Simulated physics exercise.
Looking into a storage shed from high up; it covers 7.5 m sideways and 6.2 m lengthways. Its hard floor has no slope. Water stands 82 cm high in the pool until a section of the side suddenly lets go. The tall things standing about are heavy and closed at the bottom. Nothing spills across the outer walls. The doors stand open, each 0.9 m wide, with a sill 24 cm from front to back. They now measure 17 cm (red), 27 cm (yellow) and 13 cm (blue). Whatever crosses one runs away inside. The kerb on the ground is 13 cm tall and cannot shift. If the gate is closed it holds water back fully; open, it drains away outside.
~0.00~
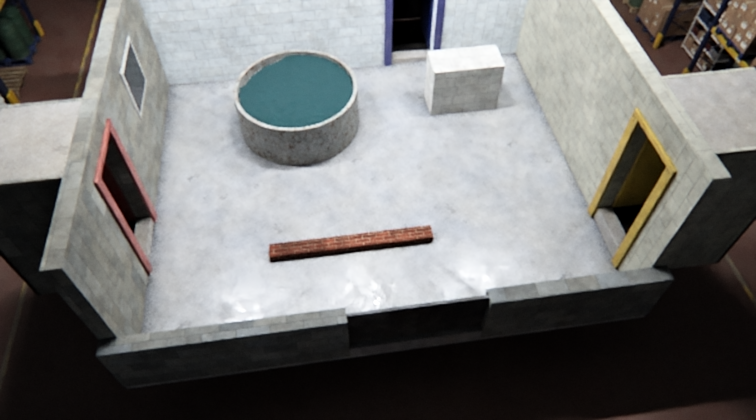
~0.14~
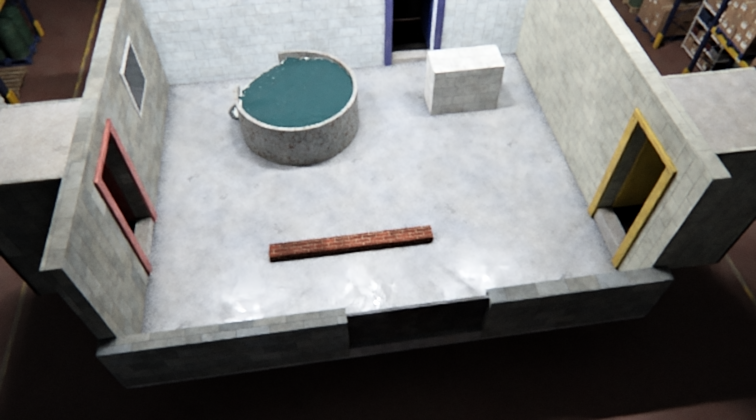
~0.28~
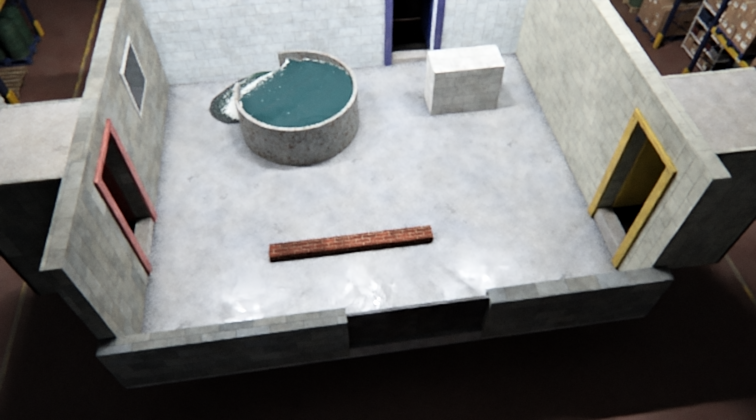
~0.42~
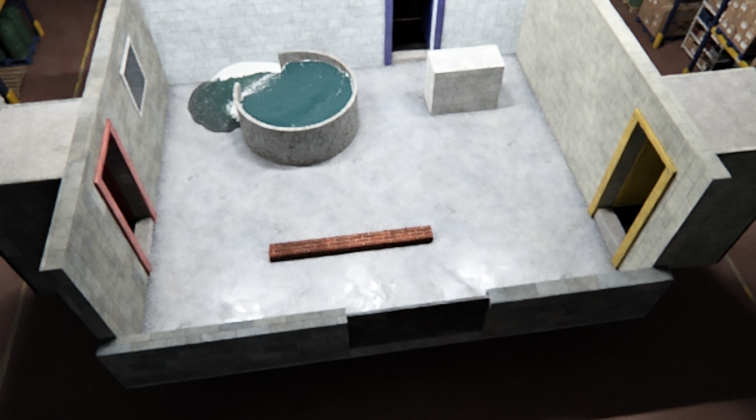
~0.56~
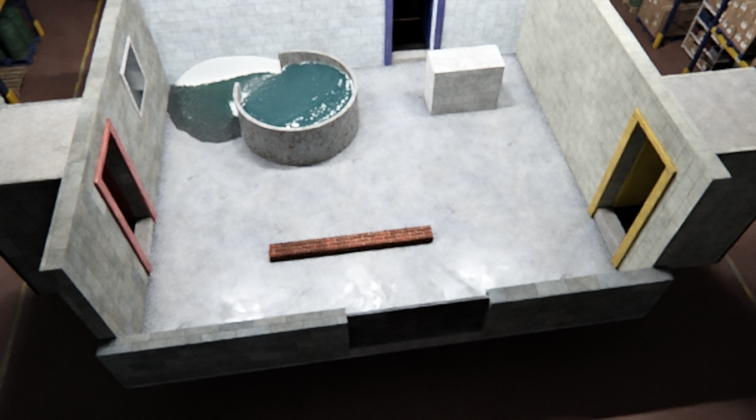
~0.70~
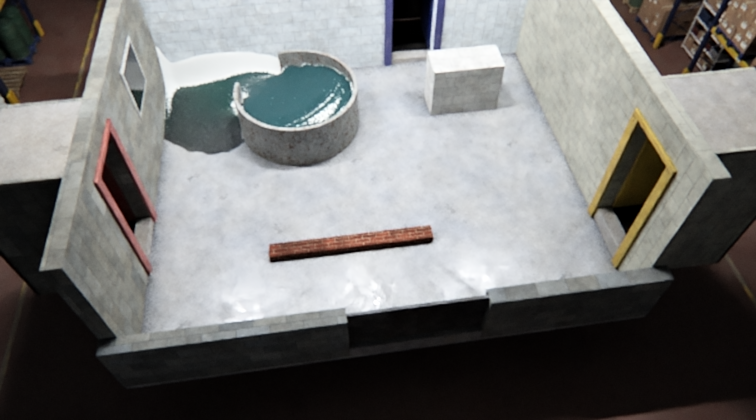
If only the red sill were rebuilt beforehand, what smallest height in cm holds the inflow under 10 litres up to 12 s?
About 6 cm.
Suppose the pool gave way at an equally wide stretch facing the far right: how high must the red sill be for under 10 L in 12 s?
Then roughly 8.5 cm.
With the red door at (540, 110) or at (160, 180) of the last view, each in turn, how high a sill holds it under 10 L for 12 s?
Roughly 6.5 and 10.0 cm.
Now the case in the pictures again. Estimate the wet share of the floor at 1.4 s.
Some 15 per cent of it.
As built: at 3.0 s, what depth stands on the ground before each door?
Depths in cm: Red 7, yellow 0, blue 4.
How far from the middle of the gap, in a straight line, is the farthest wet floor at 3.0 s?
Some 5.8 m out.
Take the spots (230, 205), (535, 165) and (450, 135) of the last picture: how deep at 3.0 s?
Roughly 6, 0 and 0 cm, in turn.
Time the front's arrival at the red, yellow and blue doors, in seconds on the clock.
Arrival: Red 2.0 s, yellow 6.0 s, blue 1.3 s.
After 1.4 s water covers 15 % of the floor, deepest (72 cm) near (179, 86); it has not reached the red door.
After 3.0 s water covers 50 % of the floor, deepest (35 cm) near (248, 79); 7 cm at the red door, 0 litres in over its 17 cm sill.
After 12.0 s water covers 100 % of the floor, deepest (12 cm) near (360, 128); 7 cm at the red door, 0 litres in over its 17 cm sill.
At the red door as built, the water arrived by 2.0 s and peaked near 8 cm at 2.2 s.
With a sill of 5 cm, 18 litres would have come in within the 12 s; with 7 cm, 5 litres. So under 10 litres takes about 6 cm.
